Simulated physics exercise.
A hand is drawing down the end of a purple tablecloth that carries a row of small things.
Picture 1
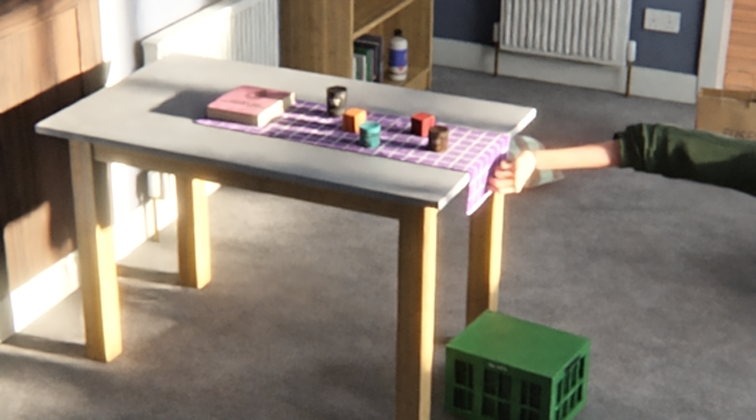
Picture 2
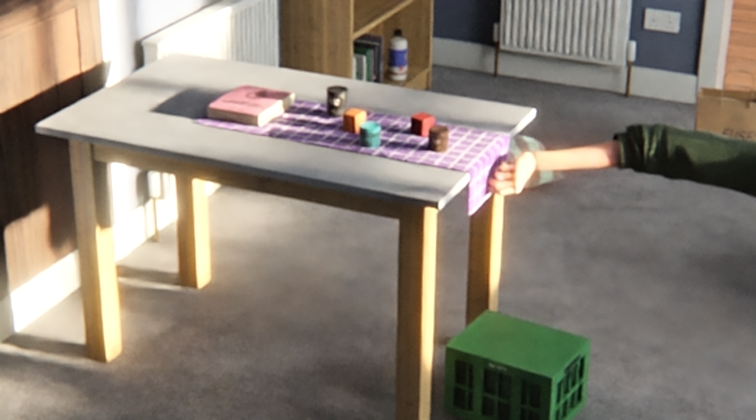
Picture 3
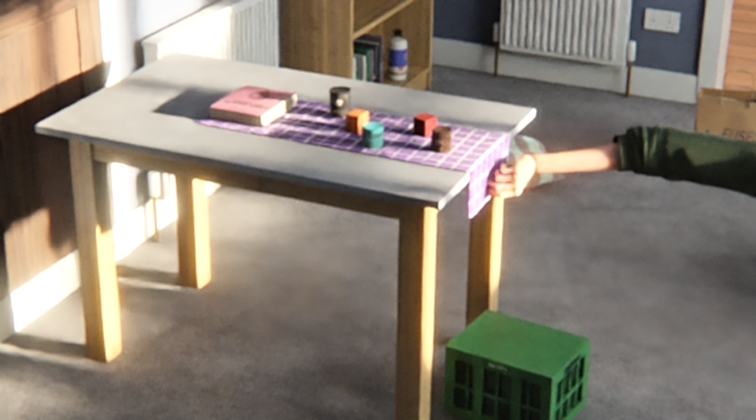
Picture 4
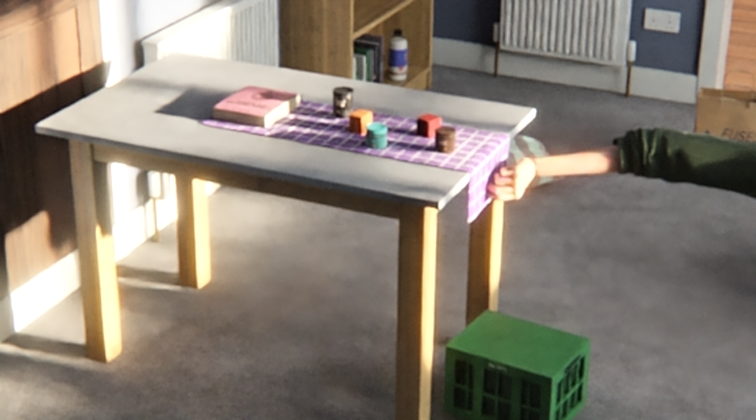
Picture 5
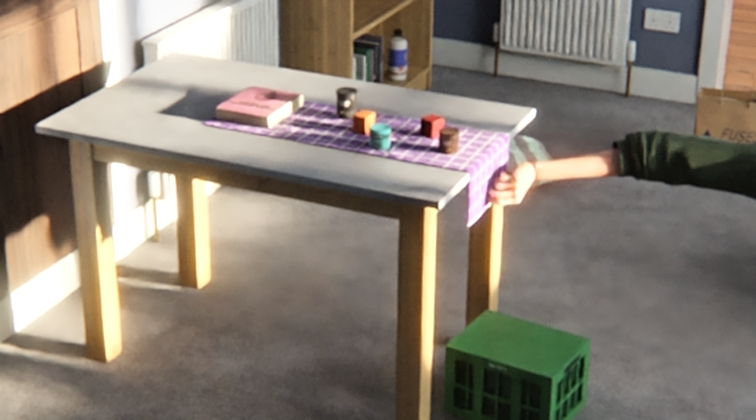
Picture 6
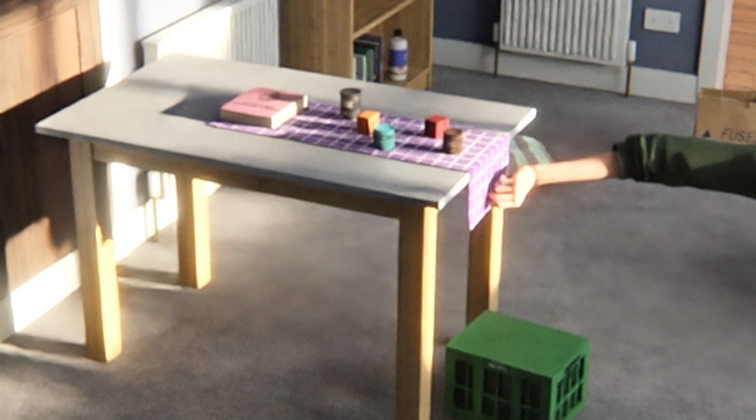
The video shows a hand at the right edge of a table slowly drawing down the end of a purple checked cloth, while the book, cubes and small containers on it shift slightly right, above a green crate on the floor.
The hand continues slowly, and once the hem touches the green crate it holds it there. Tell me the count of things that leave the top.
The count is four.
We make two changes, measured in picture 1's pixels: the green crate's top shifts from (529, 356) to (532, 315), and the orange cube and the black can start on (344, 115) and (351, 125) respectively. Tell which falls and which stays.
Here's what happens: The orange cube remains aboard, the black can remains aboard.
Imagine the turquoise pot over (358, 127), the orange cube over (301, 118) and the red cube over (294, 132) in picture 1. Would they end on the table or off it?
Start with the turquoise pot, which is lost; next the orange cube, which is kept; last the red cube, which is kept.
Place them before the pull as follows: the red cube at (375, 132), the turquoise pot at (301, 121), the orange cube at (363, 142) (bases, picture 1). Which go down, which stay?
Looking at each one, the red cube drops away, the turquoise pot remains in position and the orange cube drops away.
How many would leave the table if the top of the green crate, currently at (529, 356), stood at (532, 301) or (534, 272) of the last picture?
First height: 2; second height: 1.
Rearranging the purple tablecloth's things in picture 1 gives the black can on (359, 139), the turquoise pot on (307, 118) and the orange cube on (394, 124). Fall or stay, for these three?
First the black can, which is lost, then the turquoise pot, which is kept, and finally the orange cube, which is lost.
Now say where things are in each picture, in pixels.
The first frame shows hem (468, 215); brown pot (439, 129); red cube (422, 116); turquoise pot (369, 125); orange cube (354, 112); black can (337, 89); top of the crate (529, 356).
The second frame shows hem (469, 216); brown pot (439, 129).
The third frame shows hem (469, 219); red cube (425, 117).
The fourth frame shows hem (469, 222); turquoise pot (376, 126); top of the crate (529, 356).
The fifth frame shows hem (468, 226); orange cube (364, 114).
The sixth frame shows hem (471, 230); brown pot (453, 131); red cube (436, 119); turquoise pot (384, 128); orange cube (368, 114); black can (350, 91).
Soon after, hem near (488, 270); brown pot and red cube gone.
After that, hem near (488, 320); brown pot, red cube and turquoise pot gone.
In the end, hem on the crate; brown pot, red cube, turquoise pot and orange cube gone. It carries off four.
